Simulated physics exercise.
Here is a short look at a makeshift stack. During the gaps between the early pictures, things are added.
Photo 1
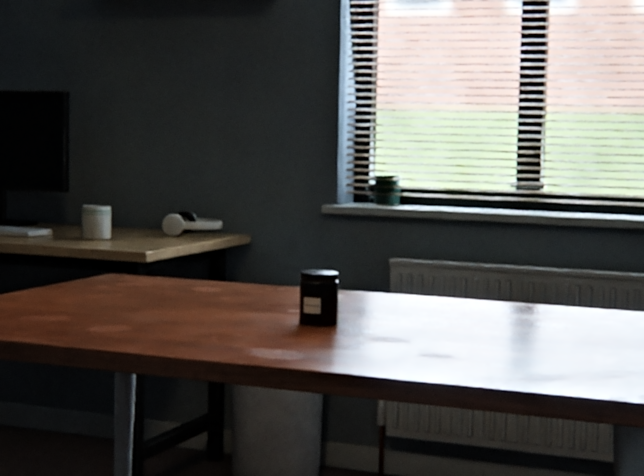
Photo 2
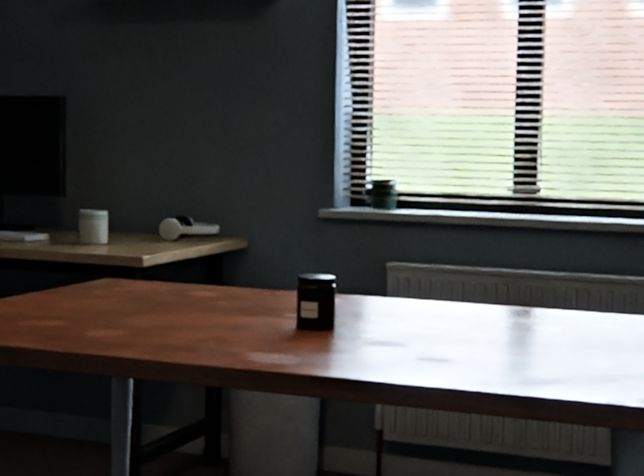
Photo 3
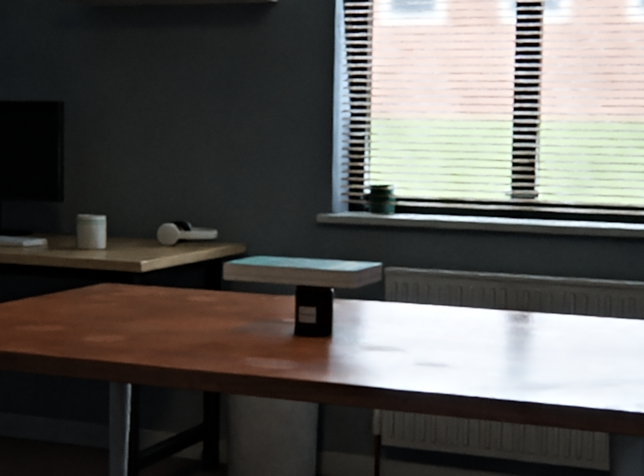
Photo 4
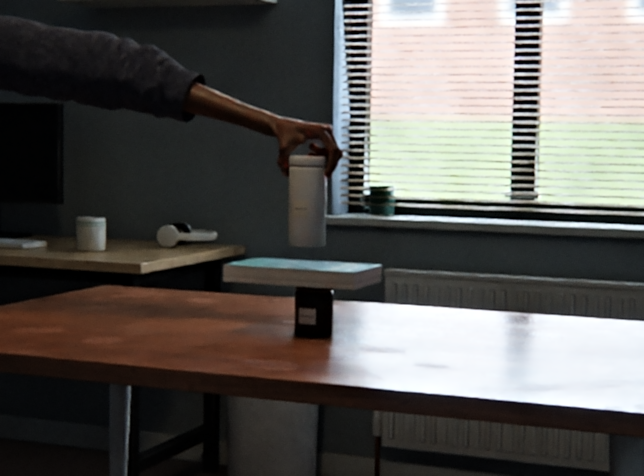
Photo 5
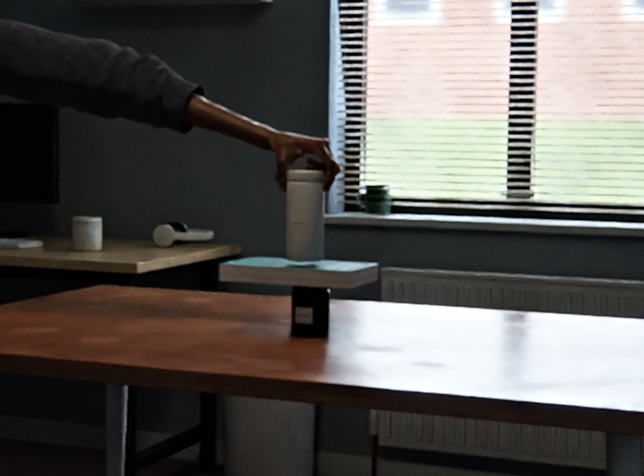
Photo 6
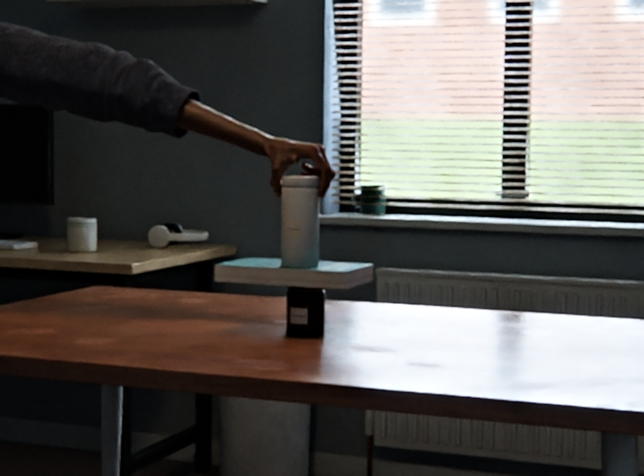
At the start, a small black jar stands alone on a wooden table near a window with blinds. A turquoise book then appears flat on top of the jar. Next, an arm reaches in from the left, holding a tall white jar above the book, and lowers it onto the cover, keeping hold of it.
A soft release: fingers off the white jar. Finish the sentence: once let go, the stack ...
Once let go, the stack stays put.
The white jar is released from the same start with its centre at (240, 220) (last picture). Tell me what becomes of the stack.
Then it comes apart.
Then, 0.50 s later than the last frame, all is still.
Then, 1.30 s later than the last frame, white jar resting near (300, 222).
When it is over, all 3 as before. End places, in pixels of the last picture, white jar near (300, 222). The stack keeps its balance.
